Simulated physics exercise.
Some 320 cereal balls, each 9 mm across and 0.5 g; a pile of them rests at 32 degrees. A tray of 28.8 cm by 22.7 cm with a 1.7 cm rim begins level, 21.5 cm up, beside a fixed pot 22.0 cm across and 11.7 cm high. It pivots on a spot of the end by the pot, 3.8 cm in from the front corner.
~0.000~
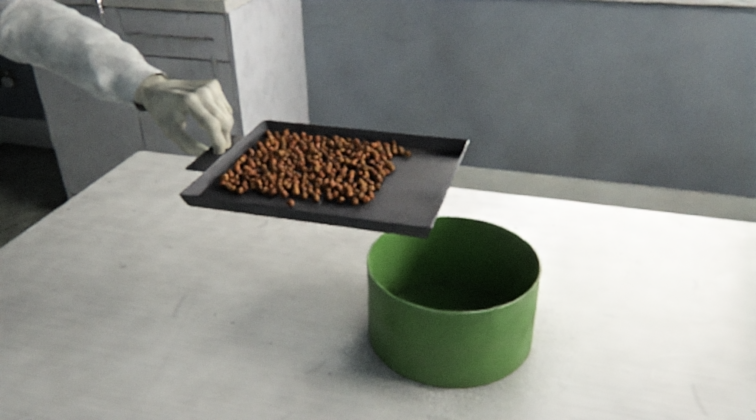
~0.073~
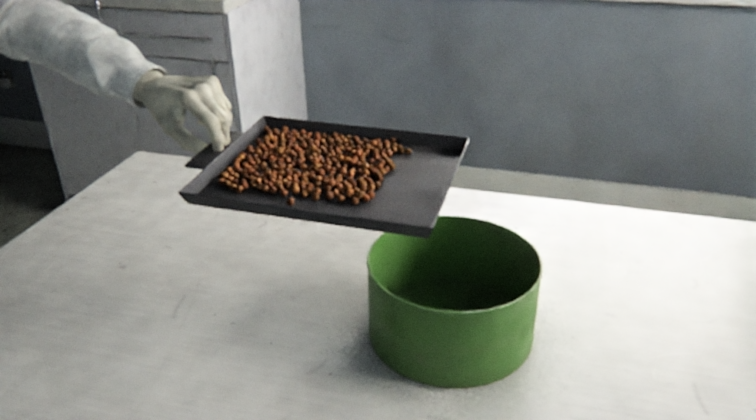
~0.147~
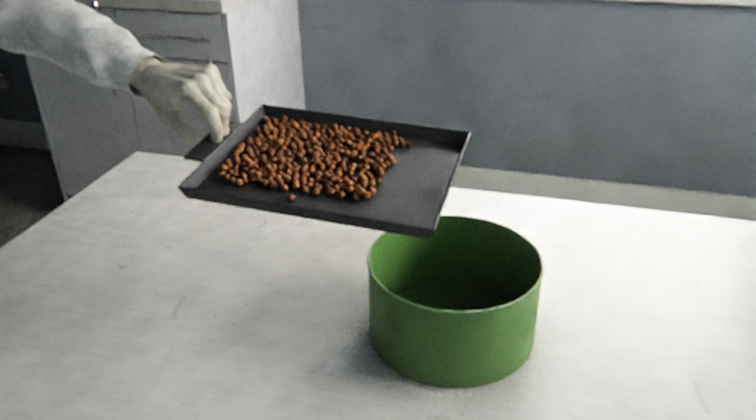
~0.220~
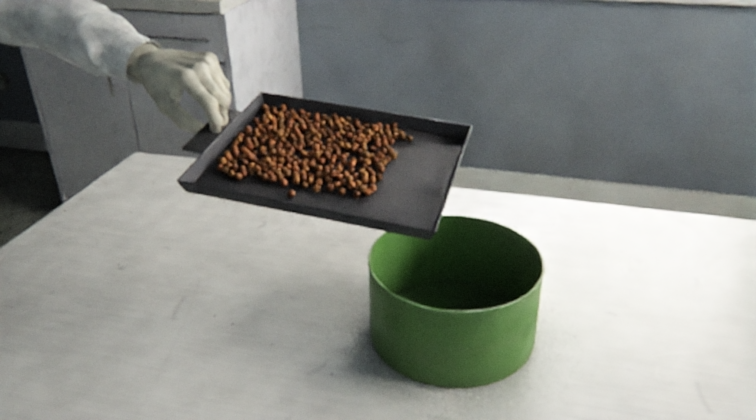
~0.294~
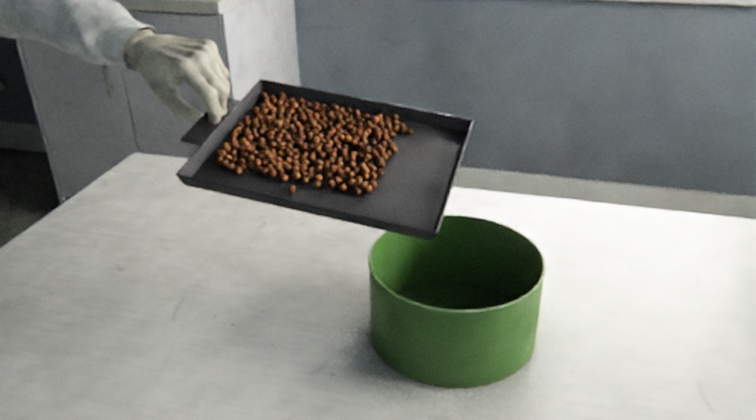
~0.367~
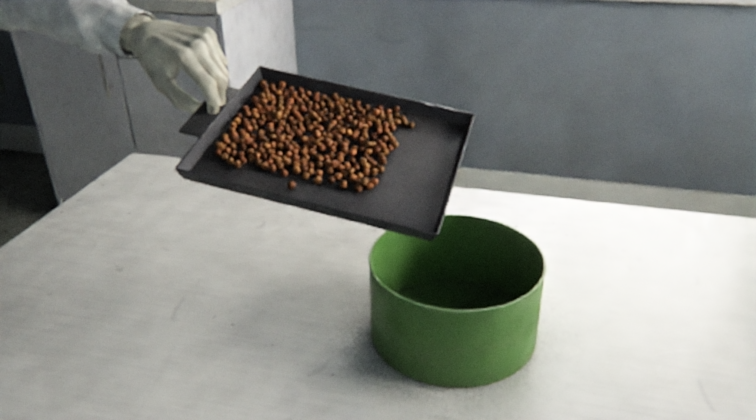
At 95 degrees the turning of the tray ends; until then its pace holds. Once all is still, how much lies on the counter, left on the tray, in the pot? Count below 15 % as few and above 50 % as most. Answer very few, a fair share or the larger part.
Counter the larger part, tray very few, pot very few.
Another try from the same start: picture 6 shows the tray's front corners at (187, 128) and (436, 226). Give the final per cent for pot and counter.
Pot 60, counter 40.
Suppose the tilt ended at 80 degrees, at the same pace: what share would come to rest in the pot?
In that case some 0 per cent.
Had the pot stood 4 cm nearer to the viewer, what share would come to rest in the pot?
It would be near 55 per cent.
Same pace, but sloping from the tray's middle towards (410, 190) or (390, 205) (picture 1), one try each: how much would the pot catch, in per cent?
Some 85 and 30 per cent.
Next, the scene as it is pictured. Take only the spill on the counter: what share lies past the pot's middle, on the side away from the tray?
Roughly 70 per cent.
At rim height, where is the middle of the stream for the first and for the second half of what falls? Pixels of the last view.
At about (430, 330), then at (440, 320).
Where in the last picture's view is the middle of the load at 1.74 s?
Near (387, 181).
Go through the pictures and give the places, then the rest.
Tray tilt 0 degrees, front corners at (186, 193) and (427, 224); middle of the pieces at (316, 167); pot at (453, 259), in the first frame.
Tray tilt 1 degrees, front corners at (186, 191) and (428, 224); middle of the pieces at (316, 164), in the second frame.
Tray tilt 4 degrees, front corners at (185, 185) and (430, 225), lowest corner right front; middle of the pieces at (316, 157), in the third frame.
Tray tilt 7 degrees, front corners at (184, 179) and (431, 227), lowest corner right front; middle of the pieces at (316, 150), in the fourth frame.
Tray tilt 11 degrees, front corners at (183, 173) and (432, 228), lowest corner right front; middle of the pieces at (316, 143), in the fifth frame.
Tray tilt 14 degrees, front corners at (182, 166) and (433, 229), lowest corner right front; middle of the pieces at (316, 136); pot at (456, 257). The tray's pace is about 45 degrees a second, in the sixth frame.
Then, at 1.19 s, tilt 52 degrees; the tray holds 95 %, the pot 0 %.
After 1.74 s, tilt 77 degrees; the tray holds 90 %, the pot 0 %.
After 2.34 s, tilt 95 degrees; the tray holds 0 %, the pot 0 %.
In the end, at 3.0 s, counter 100 %, tray 0 %, pot 0 %.
